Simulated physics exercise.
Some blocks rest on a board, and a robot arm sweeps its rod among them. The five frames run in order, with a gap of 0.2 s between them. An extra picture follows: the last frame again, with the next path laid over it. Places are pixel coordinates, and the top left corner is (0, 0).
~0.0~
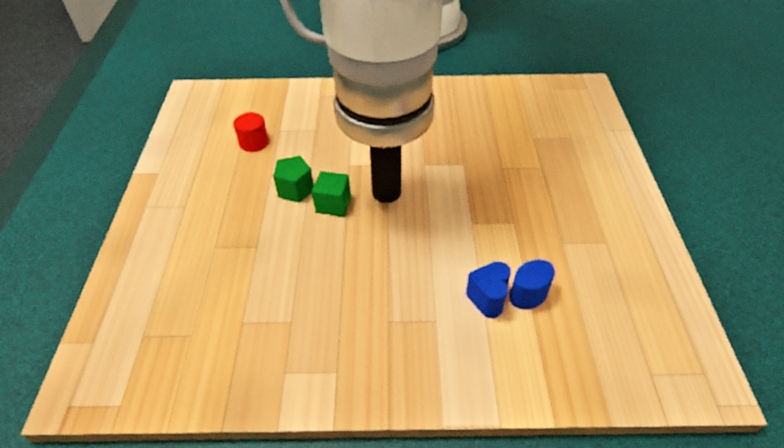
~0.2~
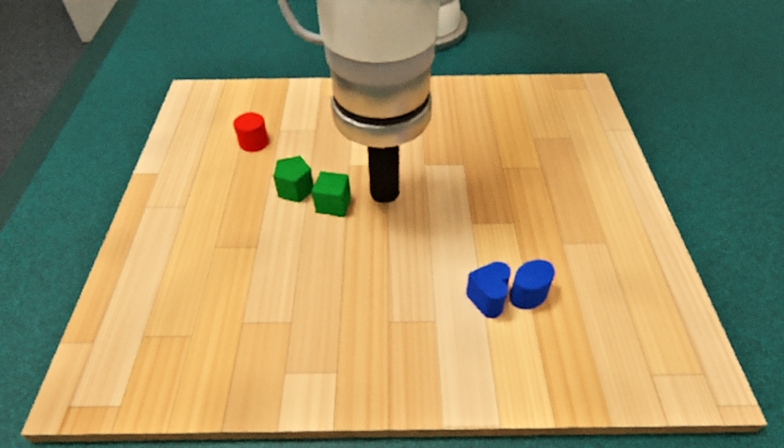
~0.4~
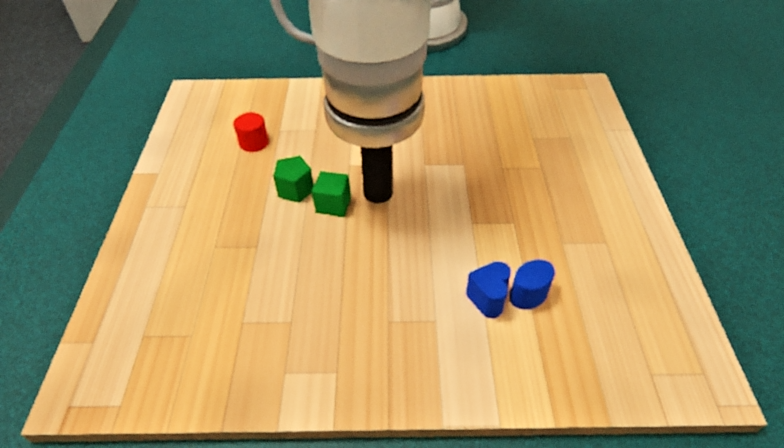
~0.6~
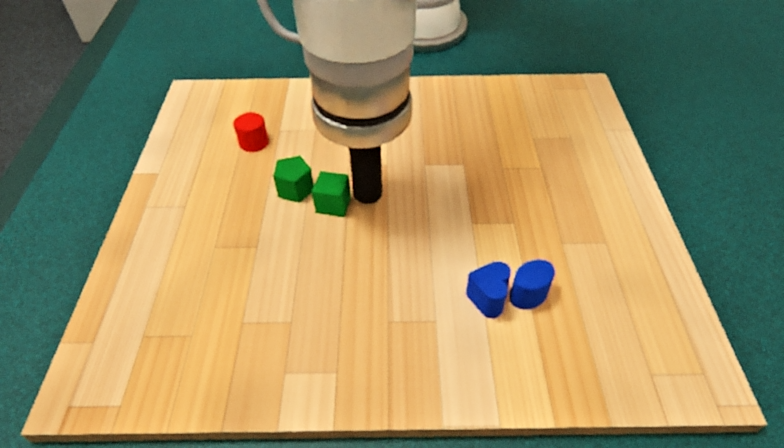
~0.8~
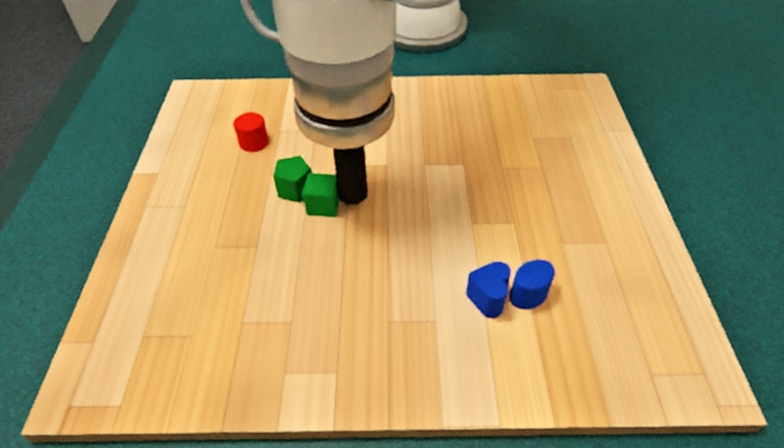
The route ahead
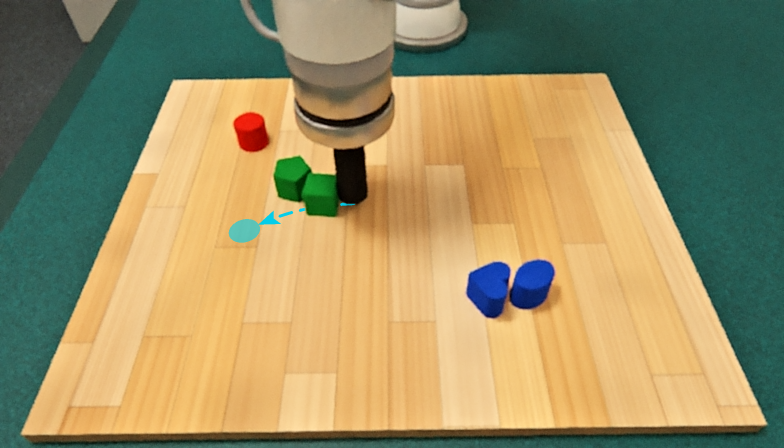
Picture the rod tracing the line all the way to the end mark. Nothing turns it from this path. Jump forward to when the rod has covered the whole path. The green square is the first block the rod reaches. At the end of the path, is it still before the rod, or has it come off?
By then it is in front of the rod.
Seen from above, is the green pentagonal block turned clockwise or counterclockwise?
It turns clockwise.
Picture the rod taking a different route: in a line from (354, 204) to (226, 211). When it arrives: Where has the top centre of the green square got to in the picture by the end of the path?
It ends at (190, 206).
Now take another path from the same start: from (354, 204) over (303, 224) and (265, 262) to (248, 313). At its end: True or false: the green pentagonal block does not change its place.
My answer: False.
Drawn move, from (354, 204) via (299, 211), ending at (244, 231).
What follows on the original path. One third of the way, rod (315, 198); green pentagonal block (279, 165), turned 25° clockwise; green square (281, 190), turned 15° anticlockwise.
Two thirds of the way, rod (278, 207); green pentagonal block (279, 165), turned 25° clockwise; green square (242, 198).
At the end, rod (241, 221); green pentagonal block (279, 165), turned 25° clockwise; green square (205, 207), turned 15° clockwise.
